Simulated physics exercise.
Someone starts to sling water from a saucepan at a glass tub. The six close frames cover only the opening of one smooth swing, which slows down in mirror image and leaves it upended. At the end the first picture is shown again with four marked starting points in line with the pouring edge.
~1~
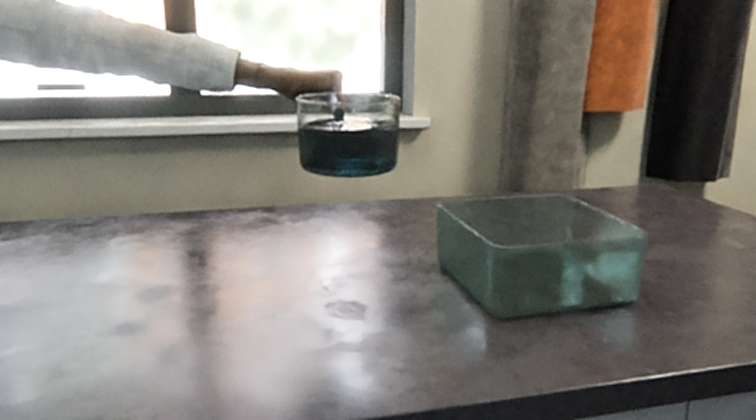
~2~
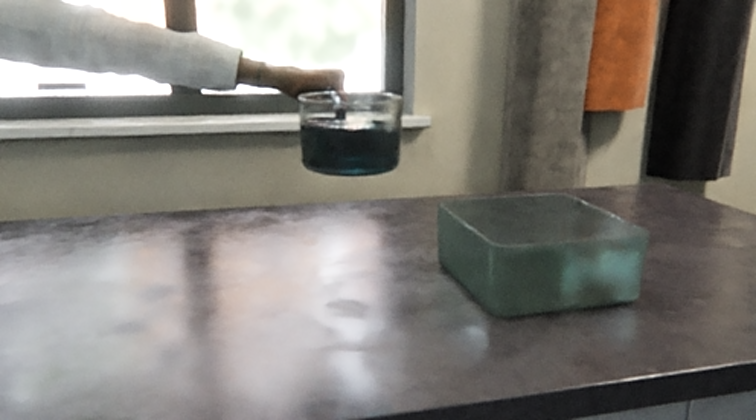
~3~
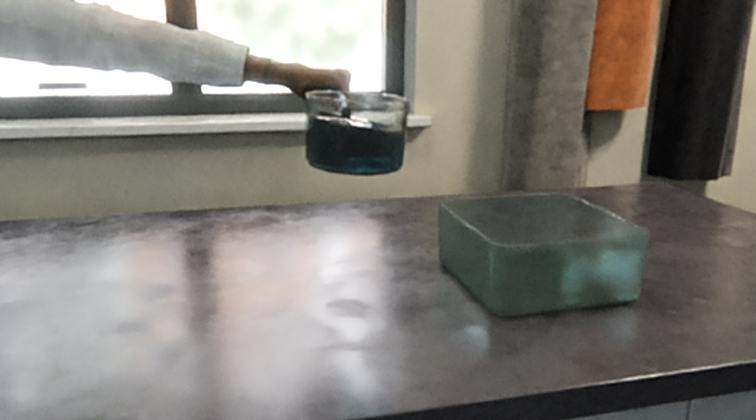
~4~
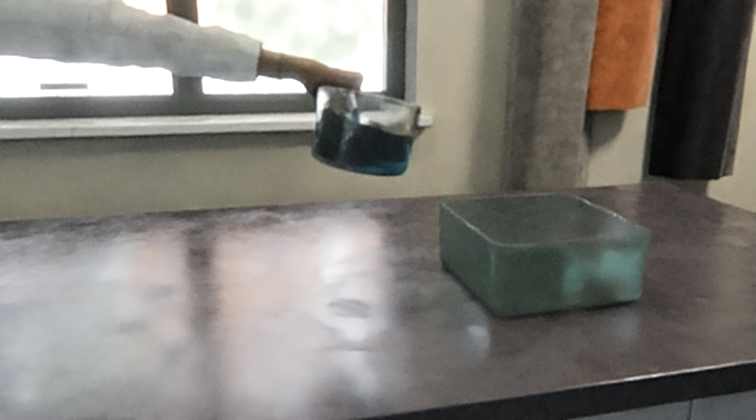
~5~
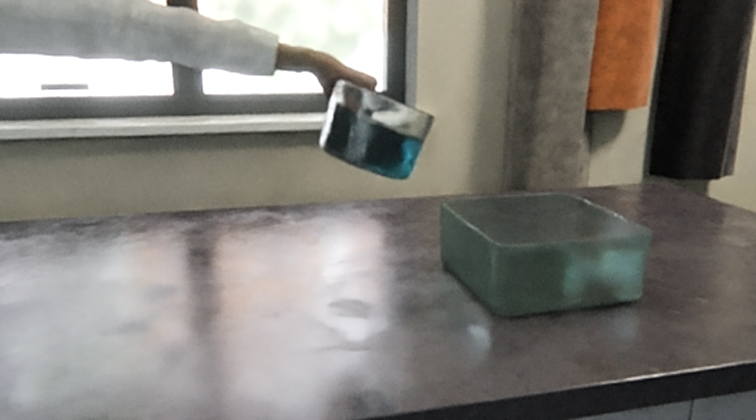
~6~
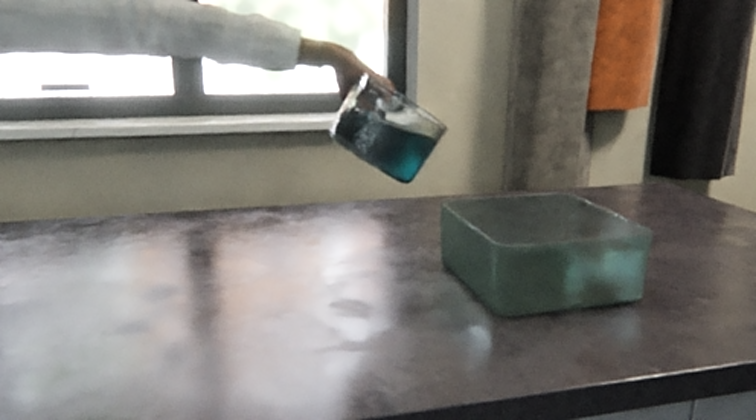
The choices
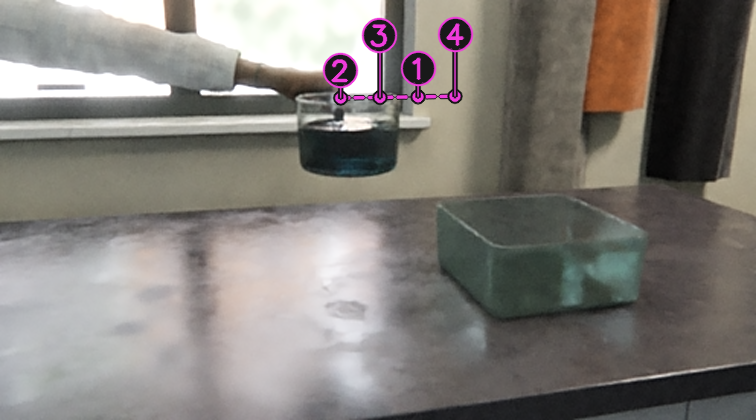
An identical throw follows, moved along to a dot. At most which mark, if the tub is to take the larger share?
2 will do.
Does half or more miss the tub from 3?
No, that is safe.
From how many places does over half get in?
All of them.
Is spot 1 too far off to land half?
No, not at all.
On the marked copy, 1 at (418, 96); 2 at (340, 98); 3 at (379, 97); 4 at (455, 96).
For spot 1, about 75 % lands in the tub, 5 % falls short and 19 % goes beside or beyond.
For spot 2, about 72 % lands in the tub, 19 % falls short and 10 % goes beside or beyond.
For spot 3, about 79 % lands in the tub, 6 % falls short and 16 % goes beside or beyond.
For spot 4, about 86 % lands in the tub, 5 % falls short and 9 % goes beside or beyond.
